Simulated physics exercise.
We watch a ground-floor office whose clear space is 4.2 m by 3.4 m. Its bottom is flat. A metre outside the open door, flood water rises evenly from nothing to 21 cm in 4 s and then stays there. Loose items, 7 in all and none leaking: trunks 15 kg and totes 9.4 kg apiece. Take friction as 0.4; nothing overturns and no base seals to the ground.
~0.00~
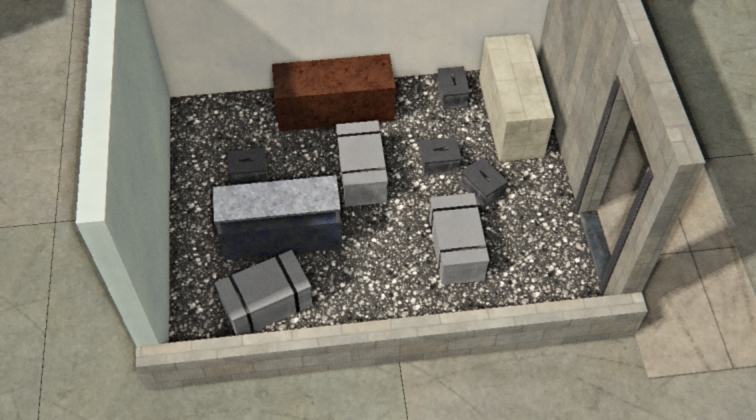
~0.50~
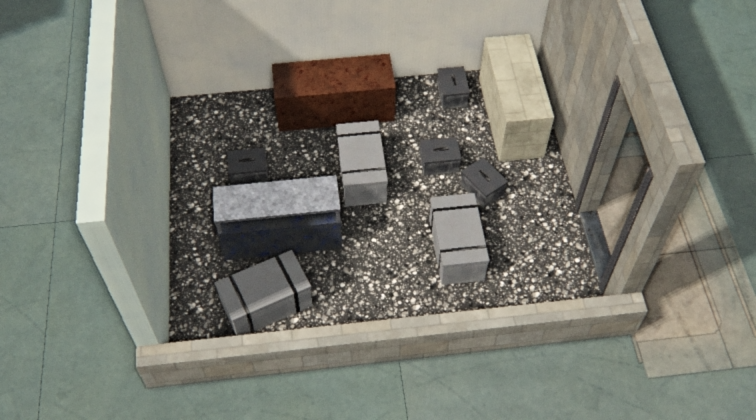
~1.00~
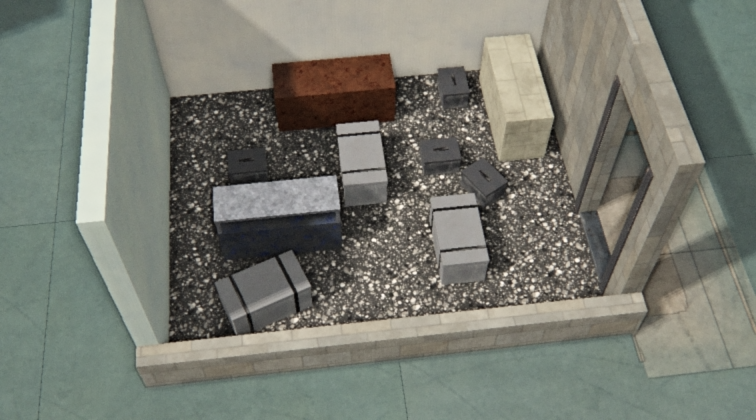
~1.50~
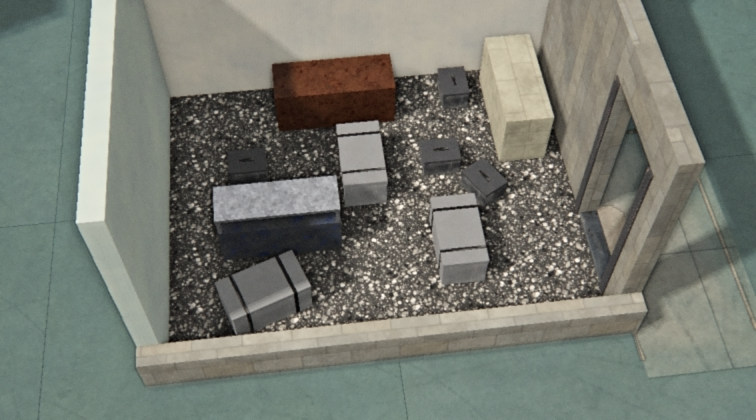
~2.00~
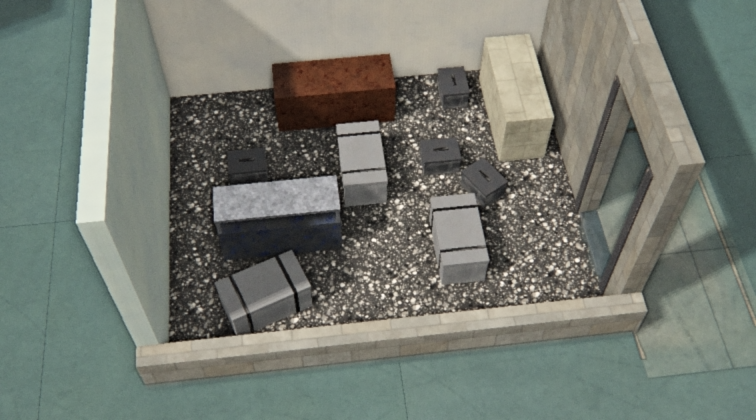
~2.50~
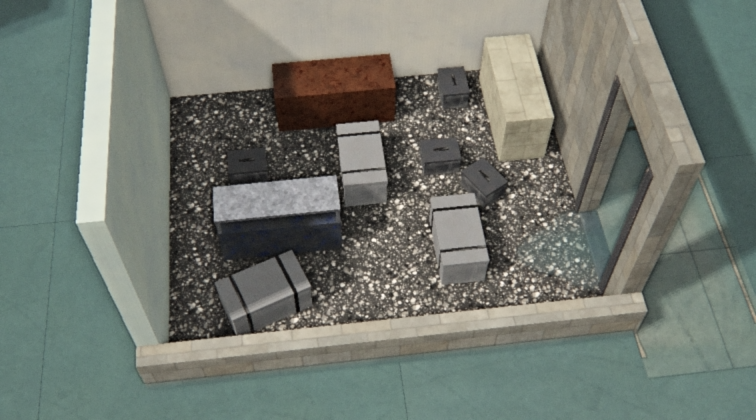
In a small walled room with a speckled gravel-like floor, water spread over the ground outside, then came through the doorway on the right and wet the floor just inside, while the scattered boxes stayed still.
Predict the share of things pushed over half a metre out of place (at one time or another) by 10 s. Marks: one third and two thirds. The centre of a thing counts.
Share: From one to two thirds.
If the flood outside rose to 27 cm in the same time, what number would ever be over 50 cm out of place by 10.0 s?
Then 4.
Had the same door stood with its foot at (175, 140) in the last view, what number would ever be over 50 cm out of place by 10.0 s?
In that case 6 of them.
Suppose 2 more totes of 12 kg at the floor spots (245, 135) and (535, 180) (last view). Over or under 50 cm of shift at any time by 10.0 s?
In that order: Less, short of it.
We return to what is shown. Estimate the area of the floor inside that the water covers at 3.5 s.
About 2.5 m2.
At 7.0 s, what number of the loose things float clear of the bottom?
I count 1.
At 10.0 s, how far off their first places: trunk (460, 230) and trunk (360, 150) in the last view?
In turn: 200 cm, 80 cm.
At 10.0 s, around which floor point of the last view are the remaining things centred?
Near (348, 190).
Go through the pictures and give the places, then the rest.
In the first picture, a trunk at (361, 152) rests on the ground; a trunk at (459, 228) rests on the ground; water covers 0.0 m2; 0 of 7 have shifted.
In the second picture, a trunk at (361, 152) rests on the ground; a trunk at (459, 228), on the bottom; 0.0 m2 under water; 0 of 7 have shifted.
In the third picture, a trunk at (361, 152), on the bottom; a trunk at (459, 228) rests on the ground; water covers 0.0 m2; 0 of 7 have shifted.
In the fourth picture, a trunk at (361, 152), on the bottom; a trunk at (459, 228) rests on the ground; 0.0 m2 under water; 0 of 7 have shifted.
In the fifth picture, a trunk at (361, 152) rests on the ground; a trunk at (459, 228), on the bottom; 0.0 m2 under water; 0 of 7 have shifted.
In the sixth picture, a trunk at (361, 152) rests on the ground; a trunk at (459, 228) rests on the ground; 0.4 m2 under water; 0 of 7 have shifted.
After 3.5 s 0 of 7 are over 50 cm from their spots; 0 afloat.
After 4.5 s 1 of 7 are over 50 cm from their spots; 0 afloat.
After 7.0 s 3 of 7 are over 50 cm from their spots; 1 afloat.
After 10.0 s 3 of 7 are over 50 cm from their spots, and 3 have been at some point; 3 afloat.
